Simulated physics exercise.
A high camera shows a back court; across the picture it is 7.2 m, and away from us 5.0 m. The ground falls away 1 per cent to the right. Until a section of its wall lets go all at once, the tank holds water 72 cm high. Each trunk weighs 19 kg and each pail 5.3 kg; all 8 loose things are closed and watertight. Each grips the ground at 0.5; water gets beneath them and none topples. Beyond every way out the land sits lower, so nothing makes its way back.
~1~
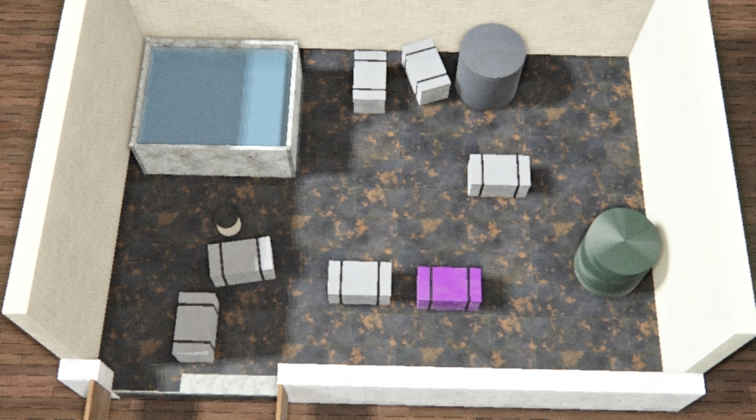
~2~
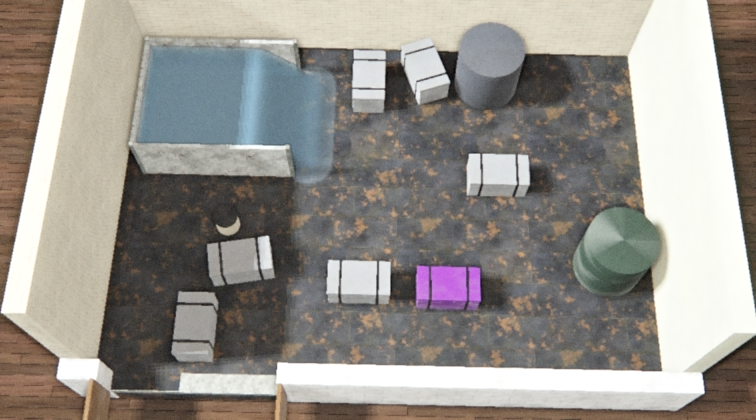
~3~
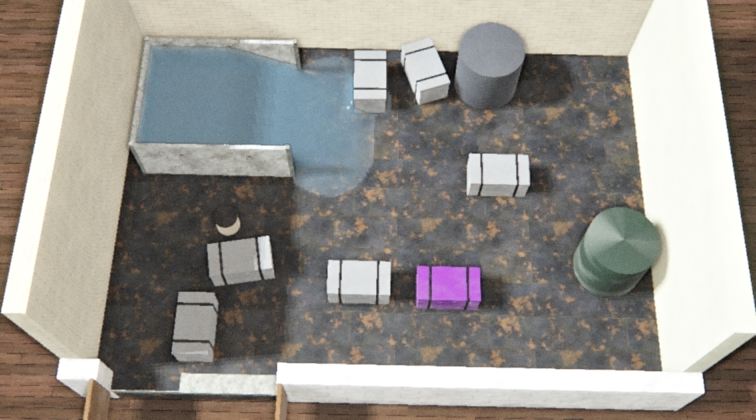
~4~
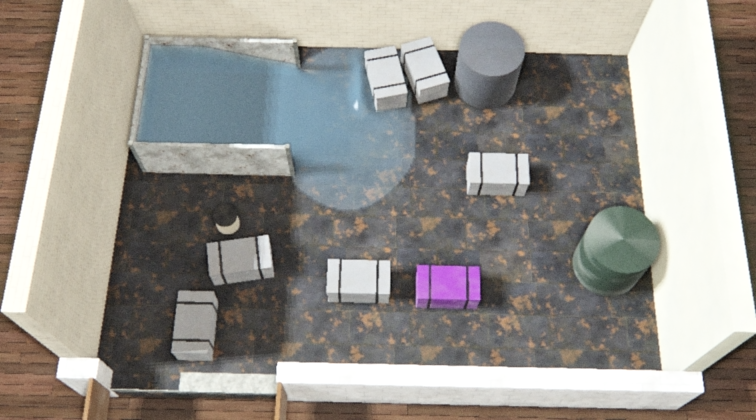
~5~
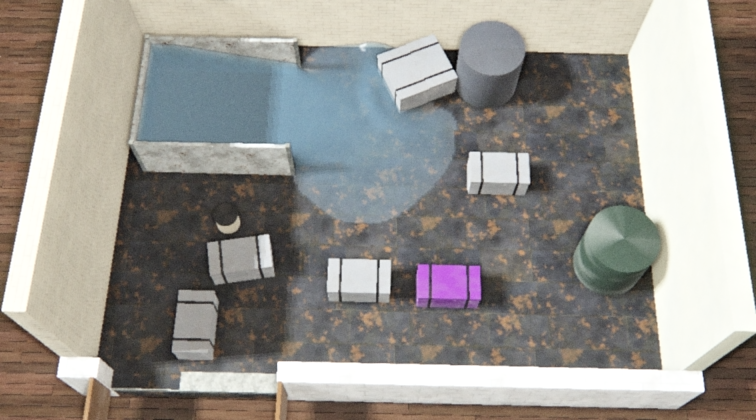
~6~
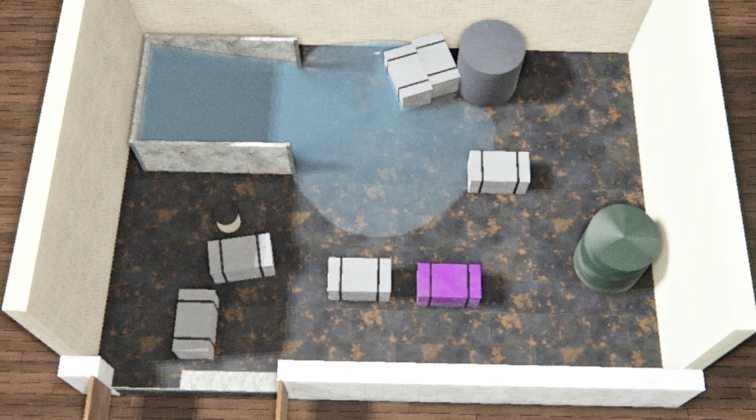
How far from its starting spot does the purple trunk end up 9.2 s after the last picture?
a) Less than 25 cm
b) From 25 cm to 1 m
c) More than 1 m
Option c: More than 1 m.
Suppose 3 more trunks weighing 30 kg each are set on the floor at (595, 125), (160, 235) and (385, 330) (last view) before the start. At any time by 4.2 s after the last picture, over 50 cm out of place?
So that's beyond the threshold, within the threshold and within the threshold, in that sequence.
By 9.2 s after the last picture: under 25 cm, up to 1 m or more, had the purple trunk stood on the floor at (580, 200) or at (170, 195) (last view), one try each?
At the first spot it winds up far off; at the second it keeps its position.
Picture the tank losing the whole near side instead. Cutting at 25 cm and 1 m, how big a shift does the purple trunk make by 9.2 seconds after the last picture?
Then the purple trunk is nudged along.
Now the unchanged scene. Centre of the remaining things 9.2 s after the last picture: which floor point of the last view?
(340, 243).
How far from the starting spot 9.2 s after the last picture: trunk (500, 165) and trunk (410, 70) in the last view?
Taking them in turn, the shifts are 150 cm and 400 cm.
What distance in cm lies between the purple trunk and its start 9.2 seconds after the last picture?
Measured offset: Near 400 cm.
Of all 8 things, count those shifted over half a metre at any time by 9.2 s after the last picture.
The number is 6.
Then, 1.2 s after the last picture the purple trunk is near (452, 292), 0.2 m from its start, aground; 0 of 8 are out; 3 afloat.
Then, 3.8 s after the last picture the purple trunk is near (453, 319), 0.5 m from its start, aground; 0 of 8 are out; 3 afloat.
Then, 6.2 s after the last picture the purple trunk is near (284, 323), 2.2 m from its start, aground; 0 of 8 are out; 3 afloat.
Then, 9.2 s after the last picture the purple trunk is near (141, 352), 3.9 m from its start, afloat; 0 of 8 are out; 6 afloat.
